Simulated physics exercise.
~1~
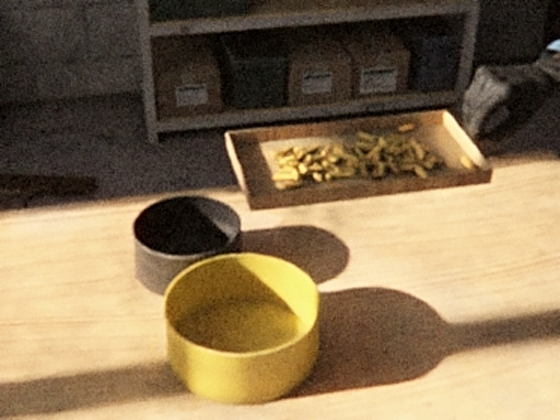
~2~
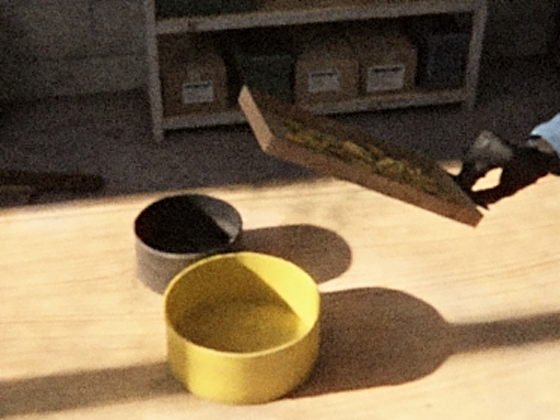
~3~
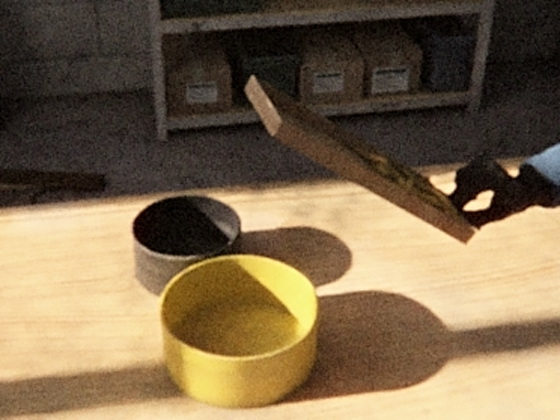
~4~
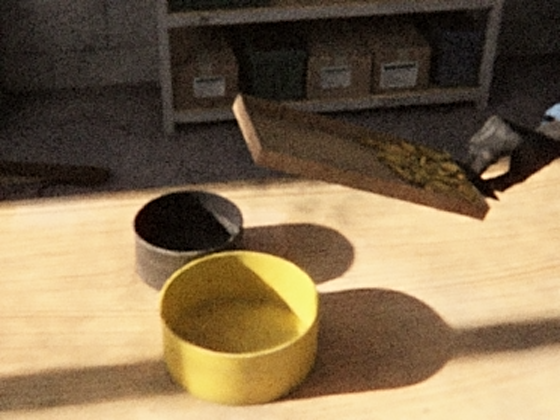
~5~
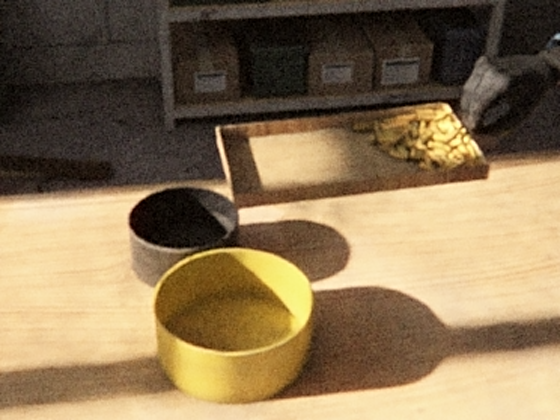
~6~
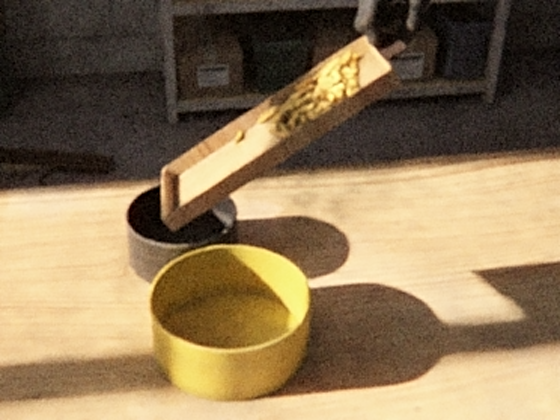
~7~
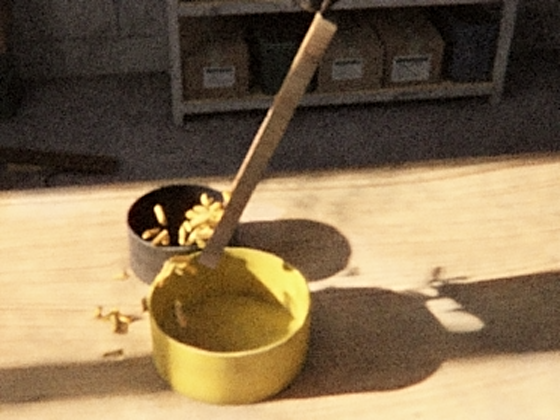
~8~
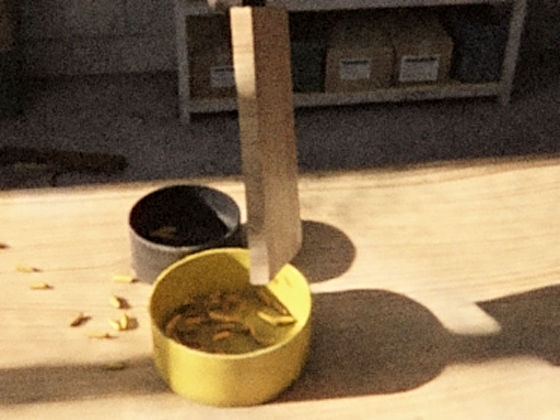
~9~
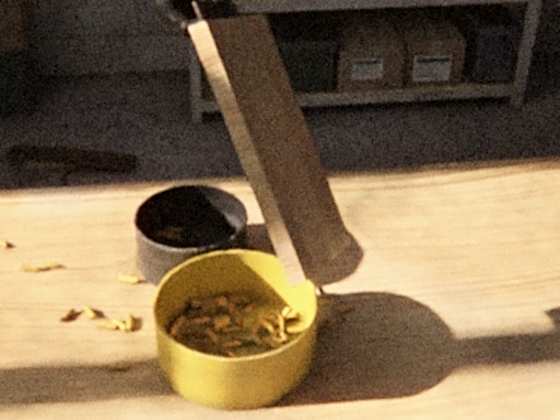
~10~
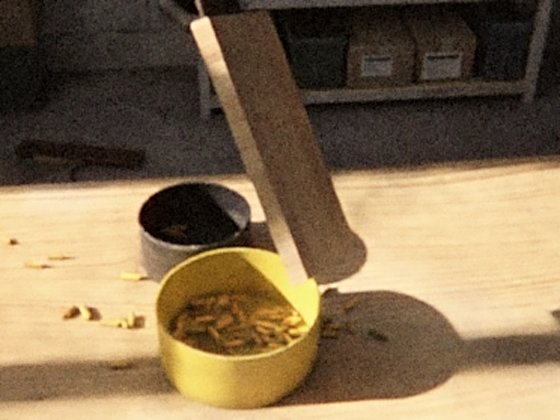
To begin with, a gloved hand holds a shallow wooden tray of yellow pasta pieces behind a yellow pot and a smaller black pot on a sunlit table. The tray tips down to the right, and the pieces slide towards that end before it comes back level. It then swings over the pots, its left side dipping steeply. Pasta tumbles out, some first landing in and around the black pot, then more pouring into the yellow one. Finally the tray hangs tipped right over and empty, with most pieces in the yellow pot, several scattered on the table and a few in the black pot.
